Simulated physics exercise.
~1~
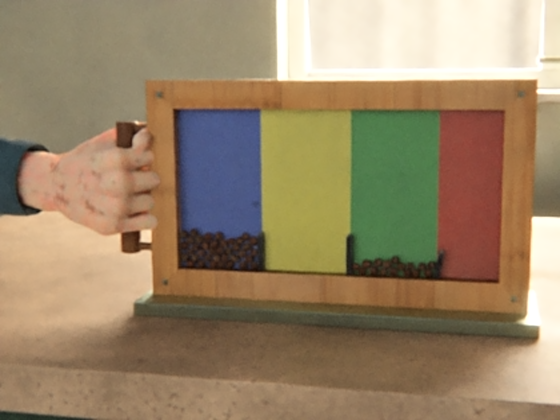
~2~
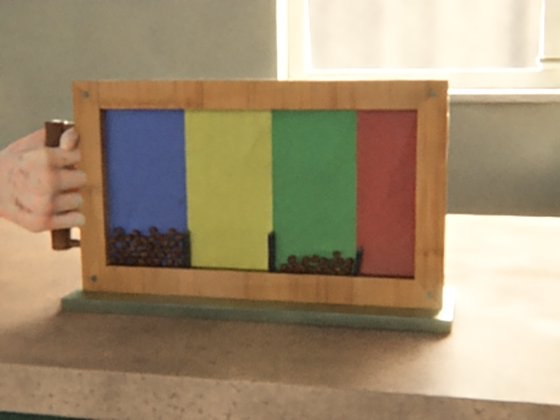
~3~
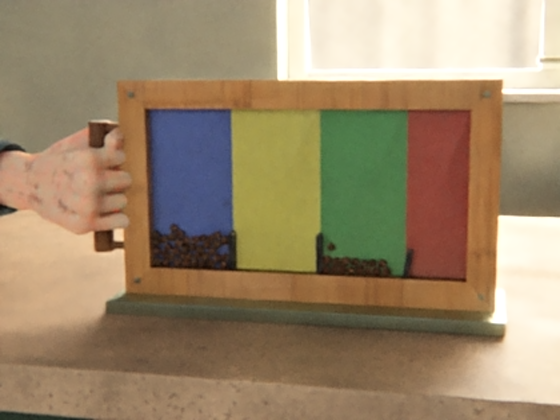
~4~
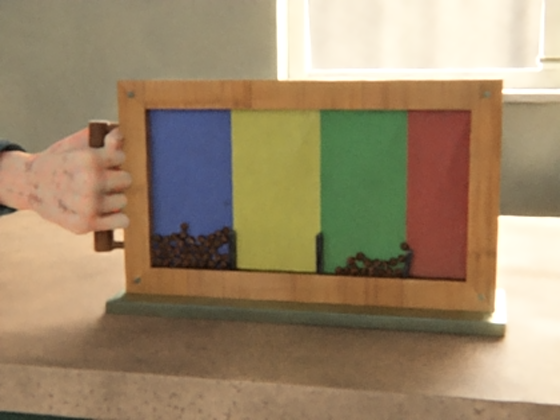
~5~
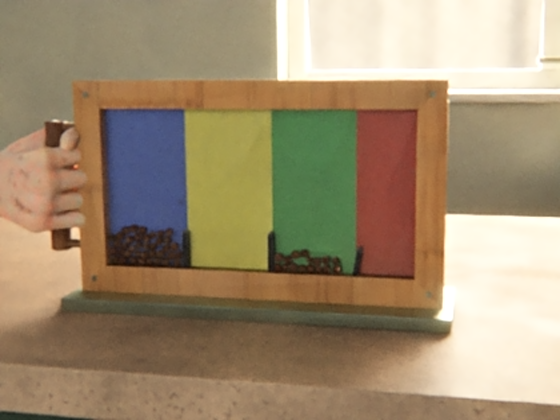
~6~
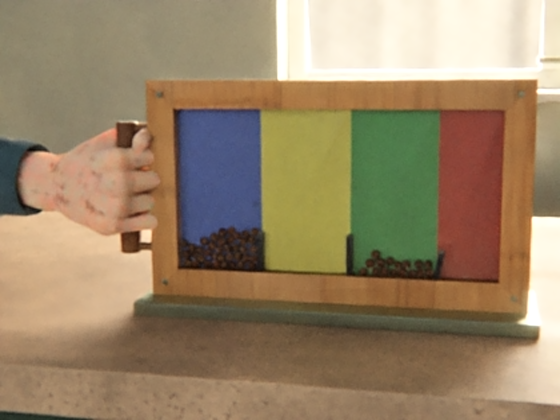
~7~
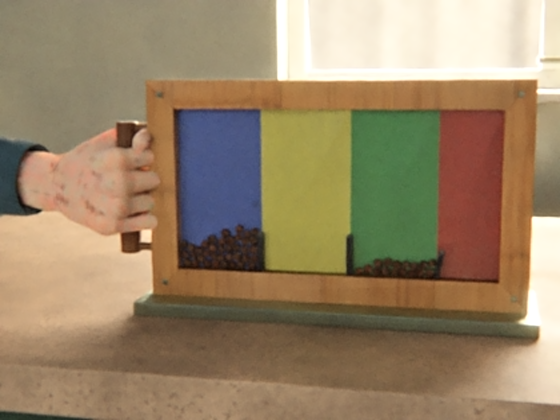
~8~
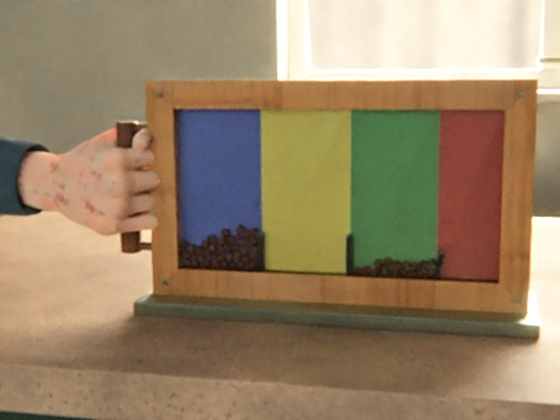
We see a hand slide a wooden-framed tray with blue, yellow, green and red strips left and right along a counter, jostling the dark beads inside, until it rests where it started, most beads in the blue strip and the rest in the green.
